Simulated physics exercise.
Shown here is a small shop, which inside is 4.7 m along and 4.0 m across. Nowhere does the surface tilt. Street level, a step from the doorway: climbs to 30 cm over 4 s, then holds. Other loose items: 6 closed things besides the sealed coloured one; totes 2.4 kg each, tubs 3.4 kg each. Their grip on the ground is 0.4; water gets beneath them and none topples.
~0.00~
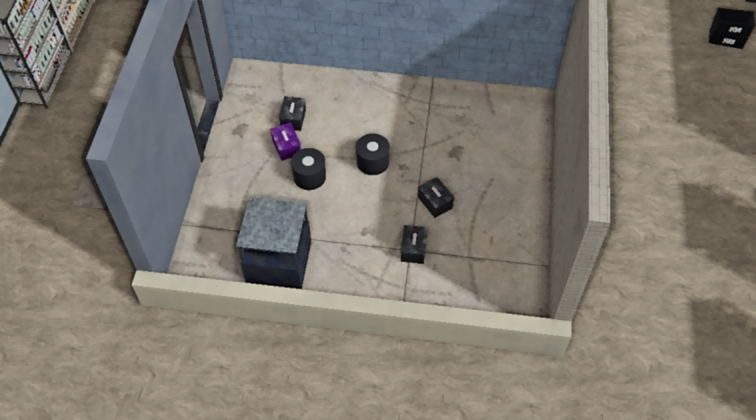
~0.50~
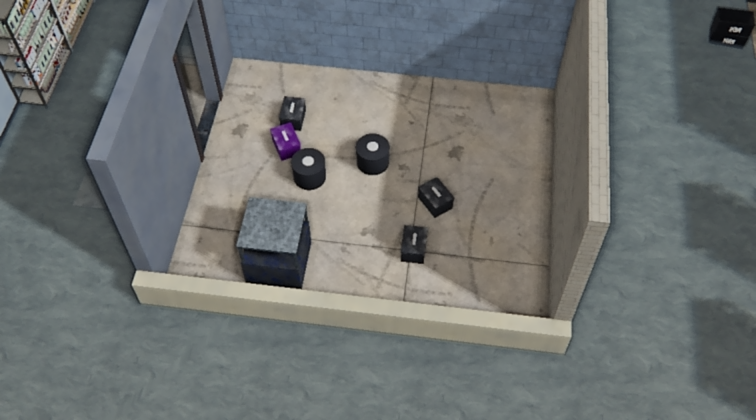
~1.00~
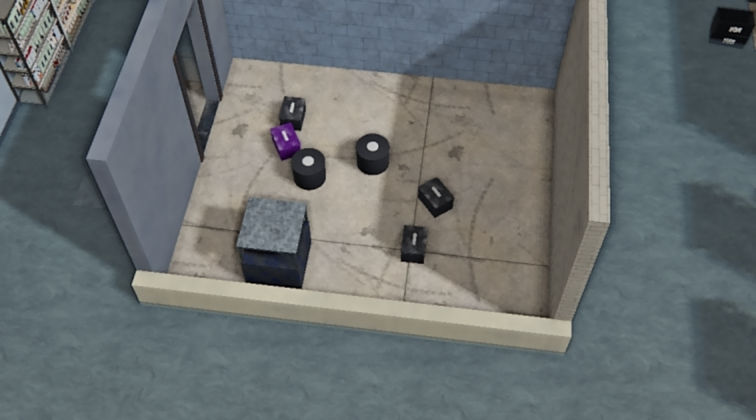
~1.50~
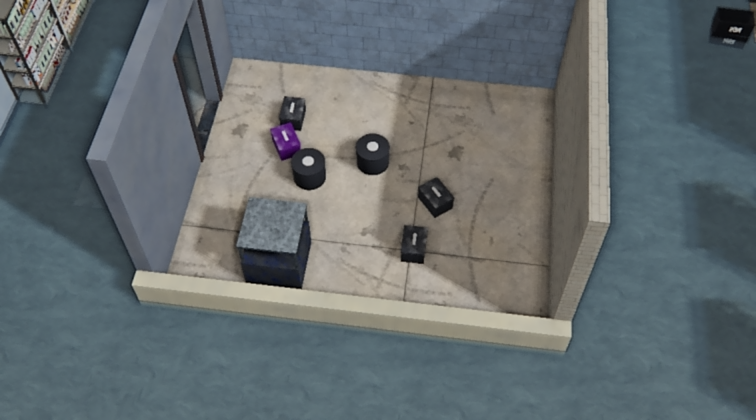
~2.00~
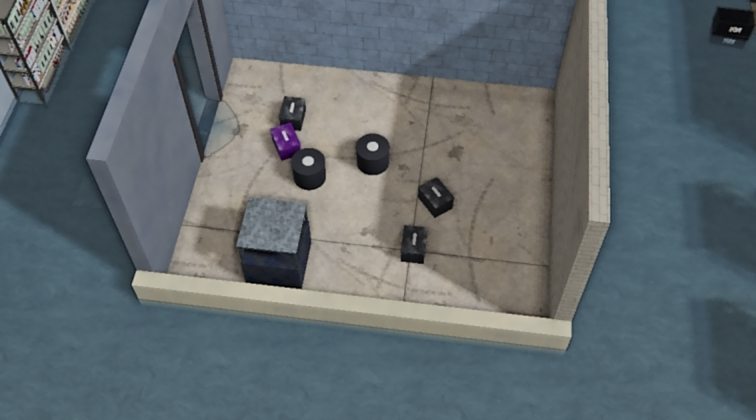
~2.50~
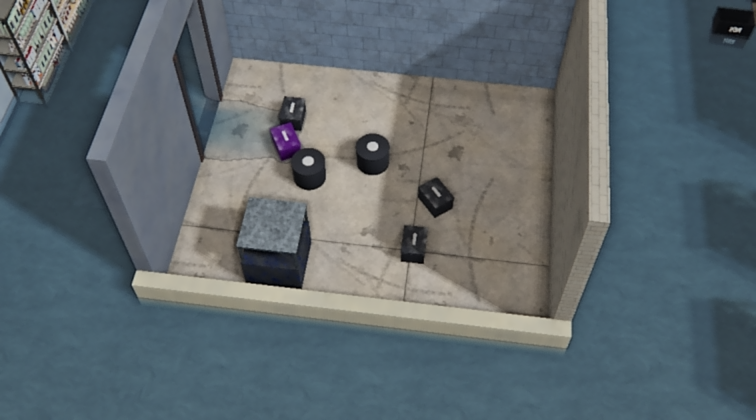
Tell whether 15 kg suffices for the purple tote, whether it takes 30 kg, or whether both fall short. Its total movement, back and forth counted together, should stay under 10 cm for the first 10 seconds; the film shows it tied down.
Both fall short.
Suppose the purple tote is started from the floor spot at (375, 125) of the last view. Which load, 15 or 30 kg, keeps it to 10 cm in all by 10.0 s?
Well, must use the heavier.
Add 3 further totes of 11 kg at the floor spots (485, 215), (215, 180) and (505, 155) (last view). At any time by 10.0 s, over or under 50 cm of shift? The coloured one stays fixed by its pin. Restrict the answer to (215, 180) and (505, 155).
In order: Within the mark, above the mark.
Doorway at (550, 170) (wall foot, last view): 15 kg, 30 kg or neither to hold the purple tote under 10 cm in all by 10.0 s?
Okay, so only the heavy mass does.
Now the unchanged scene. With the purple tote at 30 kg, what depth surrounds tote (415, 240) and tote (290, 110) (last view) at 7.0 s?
8 and 16 cm.
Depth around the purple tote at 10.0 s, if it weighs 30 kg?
Around 9 cm.
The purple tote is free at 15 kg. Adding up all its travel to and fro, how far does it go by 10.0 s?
Close to 200 centimetres all told.
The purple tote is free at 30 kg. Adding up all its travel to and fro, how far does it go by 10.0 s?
Roughly 60 centimetres.
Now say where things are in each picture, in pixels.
The purple tote at (285, 136), on the bottom; 0.0 m2 under water; 0 of 7 have shifted, in the first picture.
The purple tote at (285, 136) rests on the ground; 0.0 m2 under water; 0 of 7 have shifted, in the second picture.
The purple tote at (285, 136) rests on the ground; 0.0 m2 under water; 0 of 7 have shifted, in the third picture.
The purple tote at (285, 136) rests on the ground; 0.0 m2 under water; 0 of 7 have shifted, in the fourth picture.
The purple tote at (285, 136), on the bottom; 0.2 m2 under water; 0 of 7 have shifted, in the fifth picture.
The purple tote at (285, 136), on the bottom; water covers 0.9 m2; 0 of 7 have shifted, in the sixth picture.
After 3.5 s the purple tote would be 13 cm from its start with 15 kg and 0 cm from its start with 30 kg; 8 cm of water round it then.
After 4.5 s the purple tote would be 66 cm from its start with 15 kg and 7 cm from its start with 30 kg; 8 cm of water round it then.
After 7.0 s the purple tote would be 184 cm from its start with 15 kg and 51 cm from its start with 30 kg; 8 cm of water round it then.
After 10.0 s the purple tote would be 203 cm from its start with 15 kg and 56 cm from its start with 30 kg; 9 cm of water round it then.
